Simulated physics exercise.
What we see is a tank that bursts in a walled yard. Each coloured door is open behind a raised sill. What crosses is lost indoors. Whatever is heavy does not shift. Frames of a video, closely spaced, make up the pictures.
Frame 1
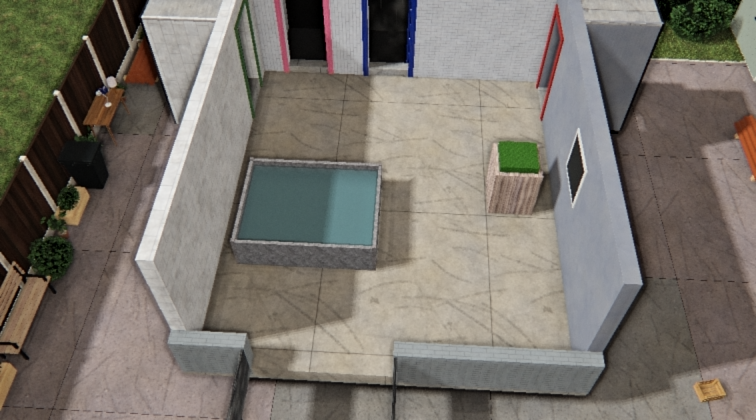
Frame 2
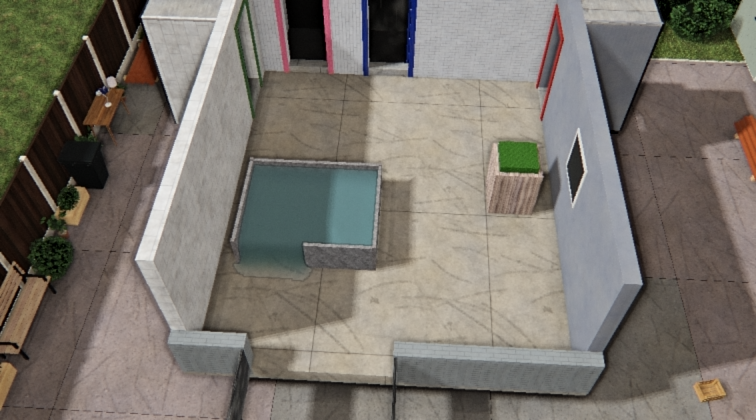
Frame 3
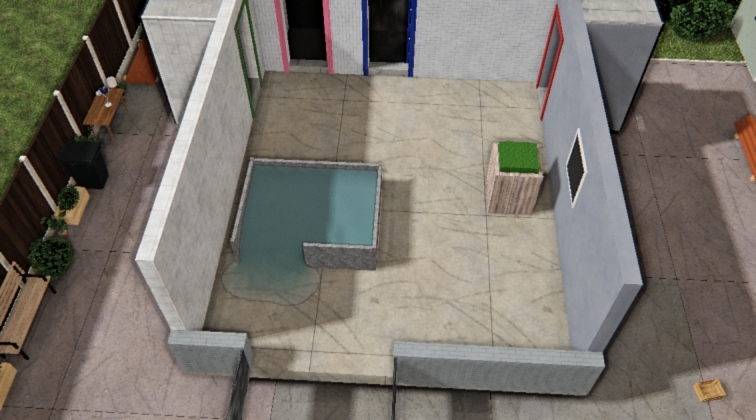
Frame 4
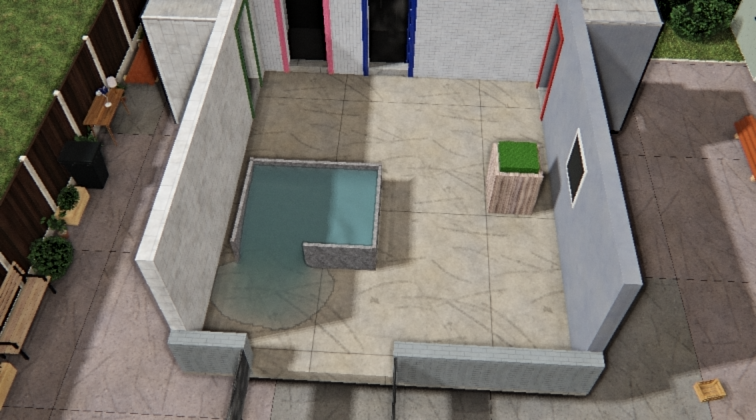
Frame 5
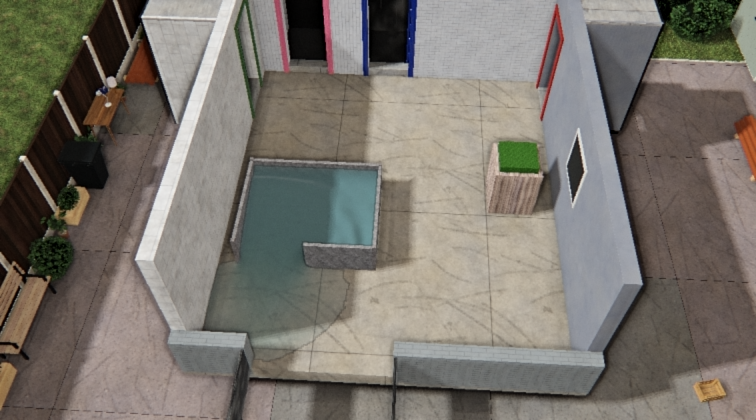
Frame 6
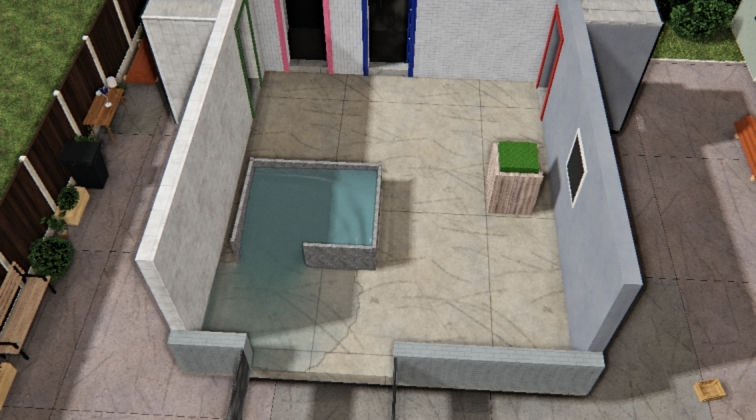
Water sits still in a square stone-edged tank inside a walled yard, then pours out through a gap in the tank's front left side. It spreads across the paving in a rounded sheet, reaches the low front wall, and extends rightward along it toward the opening, while the grass-topped wooden block stays put.
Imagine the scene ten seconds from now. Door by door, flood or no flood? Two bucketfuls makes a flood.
My prediction: The blue door sees no more than two buckets come in; the pink door sees no more than two buckets come in; the green door sees no more than two buckets come in; the red door sees no more than two buckets come in.
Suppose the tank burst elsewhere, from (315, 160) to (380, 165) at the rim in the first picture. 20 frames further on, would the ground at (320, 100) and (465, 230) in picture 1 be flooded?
Log: Point 1 inundated; point 2 unreached.
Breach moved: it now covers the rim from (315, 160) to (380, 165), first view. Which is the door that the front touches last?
My pick: The red door.
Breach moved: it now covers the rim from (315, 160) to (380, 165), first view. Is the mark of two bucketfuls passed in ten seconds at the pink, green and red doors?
Result: Pink door misses it, green door misses it, red door tops it.
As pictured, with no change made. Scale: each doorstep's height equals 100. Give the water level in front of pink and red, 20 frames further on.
Approx. 0 % followed by 0 %.
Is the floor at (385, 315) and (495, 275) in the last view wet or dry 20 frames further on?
Going in order, I'd call them drenched and bone-dry.
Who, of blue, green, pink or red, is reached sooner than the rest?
The answer here is the green one.
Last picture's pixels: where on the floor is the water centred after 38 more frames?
The water's centre sits above (320, 258).
A moment on, water covers 10 % of the floor; the blue door not reached, the pink door not reached, the green door not reached, the red door not reached.
Next, water covers 10 % of the floor; the blue door not reached, the pink door not reached, the green door not reached, the red door not reached.
Then, water covers 20 % of the floor; the blue door not reached, the pink door not reached, the green door not reached, the red door not reached.
Later, water covers 35 % of the floor; the blue door not reached, the pink door wet at the sill, nothing in, the green door wet at the sill, nothing in, the red door not reached.
In the end, water covers 50 % of the floor; the blue door wet at the sill, nothing in, the pink door wet at the sill, nothing in, the green door wet at the sill, nothing in, the red door not reached.
